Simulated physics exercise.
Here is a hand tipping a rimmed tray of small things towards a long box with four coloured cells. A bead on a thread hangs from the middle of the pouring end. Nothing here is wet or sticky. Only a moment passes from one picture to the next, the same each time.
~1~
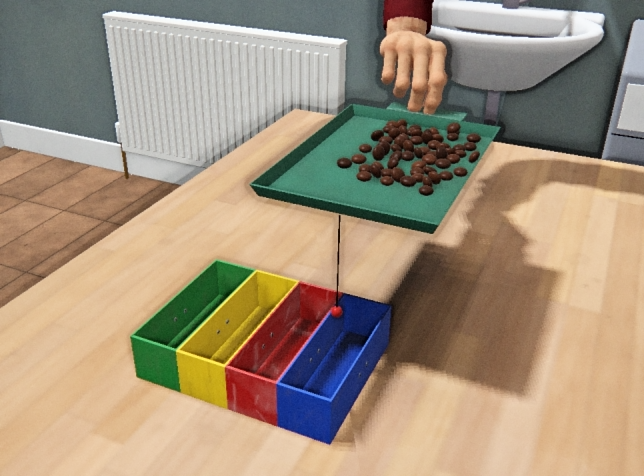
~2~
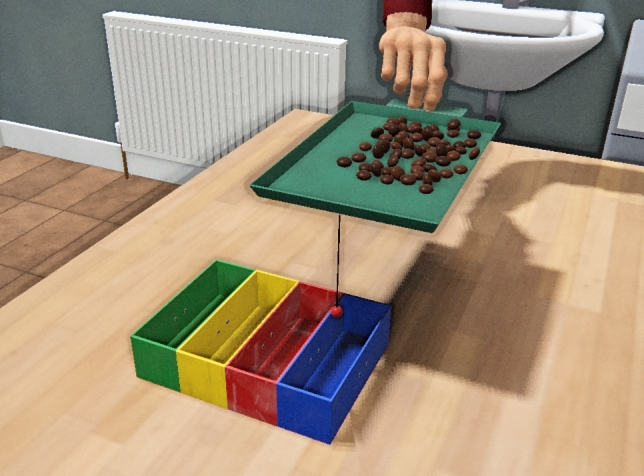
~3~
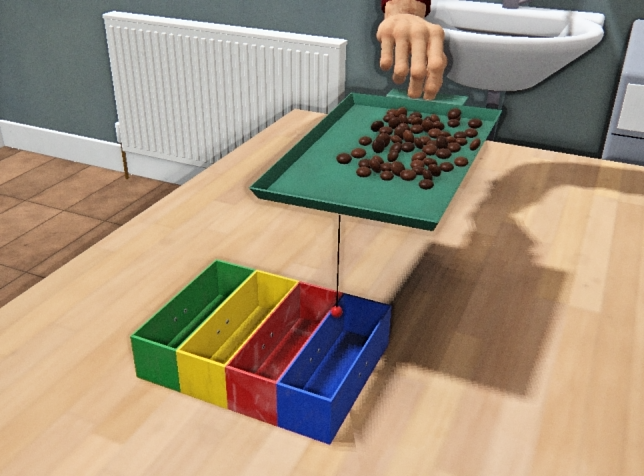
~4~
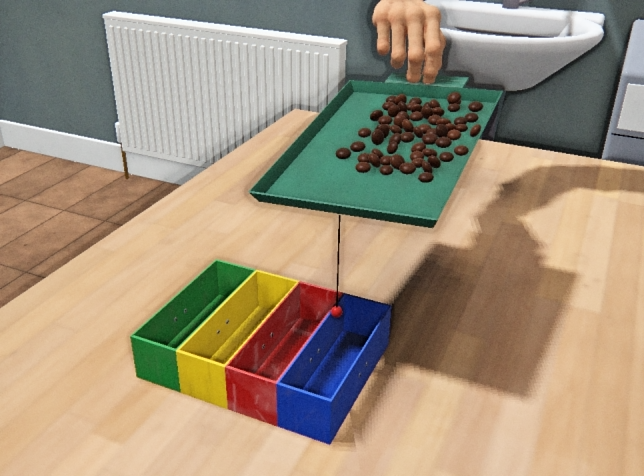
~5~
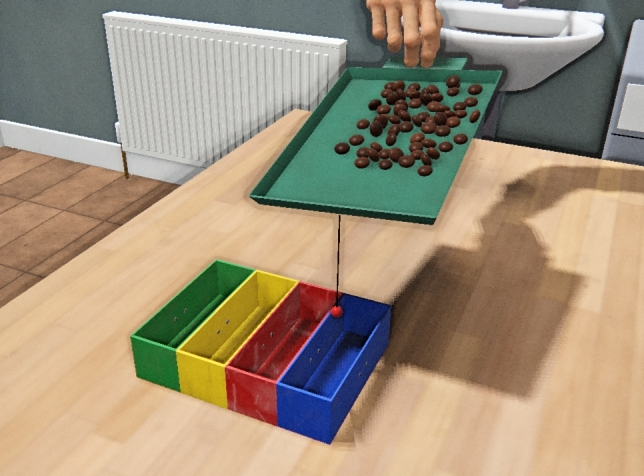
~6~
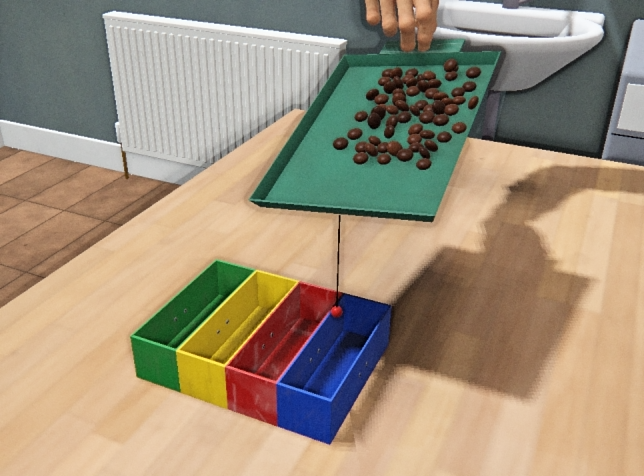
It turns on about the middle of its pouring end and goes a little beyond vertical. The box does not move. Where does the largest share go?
Fullest: The yellow cell.
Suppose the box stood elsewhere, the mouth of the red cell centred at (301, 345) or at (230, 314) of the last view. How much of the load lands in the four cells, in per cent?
The first gives 100 %, the second 90 %.
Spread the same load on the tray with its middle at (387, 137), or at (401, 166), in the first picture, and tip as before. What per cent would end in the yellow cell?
About 60 and 70 per cent.
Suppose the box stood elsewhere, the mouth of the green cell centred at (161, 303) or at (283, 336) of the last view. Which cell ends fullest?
The first try: The red cell. The second: The green one.
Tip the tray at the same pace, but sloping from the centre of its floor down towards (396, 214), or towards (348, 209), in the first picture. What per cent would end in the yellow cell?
About 0 and 10 per cent.
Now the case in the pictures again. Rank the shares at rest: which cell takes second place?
In second place: That red cell.
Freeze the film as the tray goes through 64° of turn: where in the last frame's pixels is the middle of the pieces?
Around (277, 204).
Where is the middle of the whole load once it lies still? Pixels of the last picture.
Close to (237, 360).
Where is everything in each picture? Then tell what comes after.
Corners of the pouring end near (258, 183) and (434, 220), level; middle of the load near (418, 153), flat chocolate drops; bead on its thread near (337, 312); green cell near (156, 360); yellow cell near (202, 375); red cell near (252, 392); blue cell near (304, 409), in the first frame.
Corners of the pouring end near (258, 184) and (434, 219), level; middle of the load near (419, 151), in the second frame.
Corners of the pouring end near (257, 186) and (433, 218), tipped barely, lowest at the left corner; middle of the load near (419, 143), in the third frame.
Corners of the pouring end near (257, 189) and (432, 215), tipped a little, lowest at the left corner; middle of the load near (418, 132), in the fourth frame.
Corners of the pouring end near (256, 193) and (431, 212), tipped clearly, lowest at the left corner; middle of the load near (417, 121), in the fifth frame.
Corners of the pouring end near (256, 196) and (430, 210), tipped clearly, lowest at the left corner; middle of the load near (415, 111); green cell near (156, 360); yellow cell near (202, 375); red cell near (252, 392); blue cell near (304, 409), in the sixth frame.
Shortly afterwards, tray tipped steeply; the bulk on the tray; near a quarter falling or outside the box.
Next, tray tipped past a quarter turn; near half in the yellow cell; near a quarter in the red cell; a little in the green cell; only a few in the blue cell; only a few falling or outside the box.
Some moments later, tray tipped past a quarter turn; near two thirds in the yellow cell; near a quarter in the red cell; a little in the green cell; only a few in the blue cell.
In the end, tray tipped past a quarter turn; near two thirds in the yellow cell; near a quarter in the red cell; a little in the green cell; only a few in the blue cell.
